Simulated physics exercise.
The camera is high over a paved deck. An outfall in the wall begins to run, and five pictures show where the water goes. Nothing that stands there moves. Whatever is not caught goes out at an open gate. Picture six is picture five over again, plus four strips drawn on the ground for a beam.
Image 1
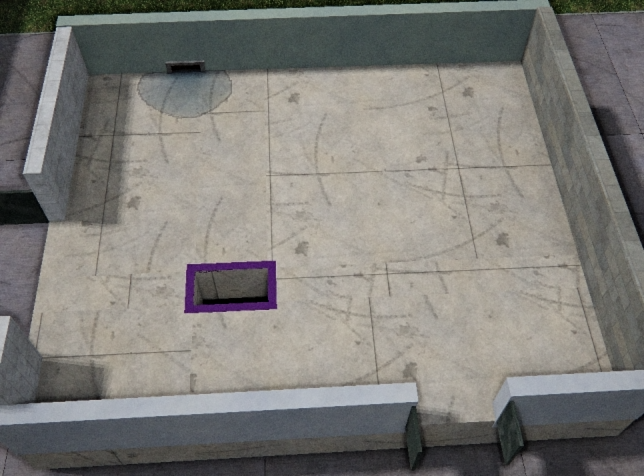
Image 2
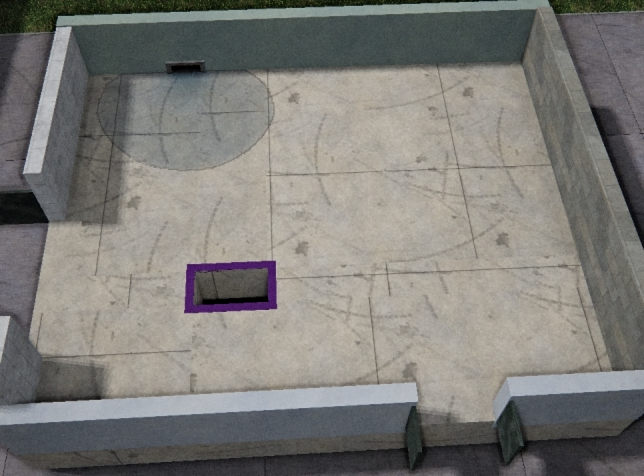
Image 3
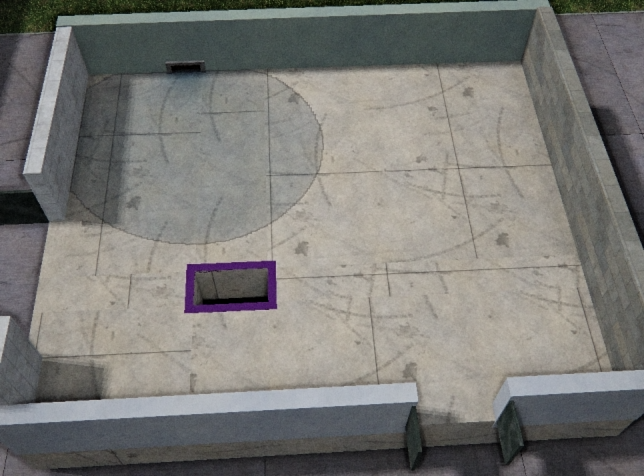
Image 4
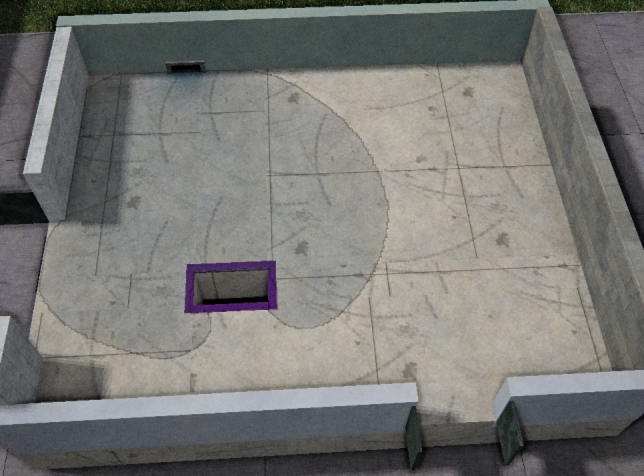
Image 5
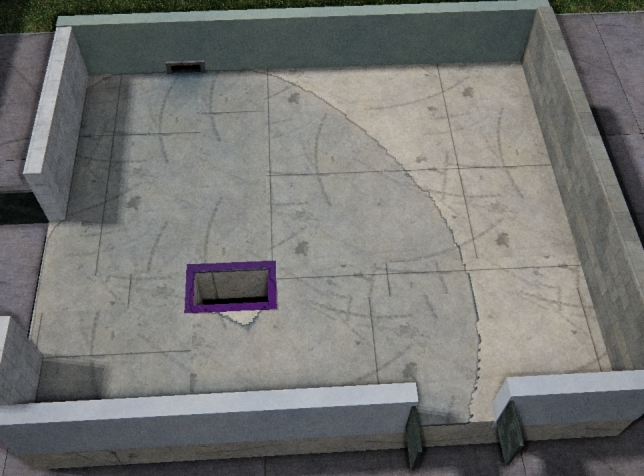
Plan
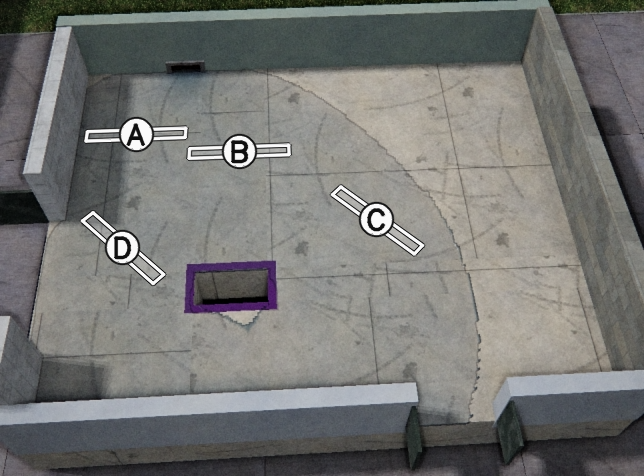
A dark, wet patch spread out from a small opening in the back wall across the pale walled floor, reached the purple-edged hole and wrapped around it, then covered most of the floor.
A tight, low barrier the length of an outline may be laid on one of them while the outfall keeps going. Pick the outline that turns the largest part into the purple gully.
The best place is D.
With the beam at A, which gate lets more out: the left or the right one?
The right gate.
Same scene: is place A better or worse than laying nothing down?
It is worse.
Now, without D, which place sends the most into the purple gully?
C it is.
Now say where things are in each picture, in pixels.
Outfall at (186, 67); purple gully at (231, 286); open gate at (450, 406); open gate at (54, 285); 3 % of the ground under water, visible out to (217, 103); purple gully still dry, in the first frame.
In the second frame, 11 % of the ground under water, visible out to (223, 159); purple gully still dry.
In the third frame, 24 % of the ground under water, visible out to (189, 240); purple gully still dry.
In the fourth frame, 42 % of the ground under water, visible out to (316, 318); purple gully taking water.
In the fifth frame, 61 % of the ground under water, visible out to (453, 340); purple gully taking water.
In white, A from (86, 136) to (185, 132); B from (189, 153) to (288, 149); C from (336, 190) to (418, 249); D from (87, 216) to (158, 278).
Choosing A, about 16 % of the stream goes into the purple gully, about 80 % out by the gates.
Choosing B, about 14 % of the stream goes into the purple gully, about 84 % out by the gates.
Choosing C, about 27 % of the stream goes into the purple gully, about 71 % out by the gates.
Choosing D, about 50 % of the stream goes into the purple gully, about 48 % out by the gates.
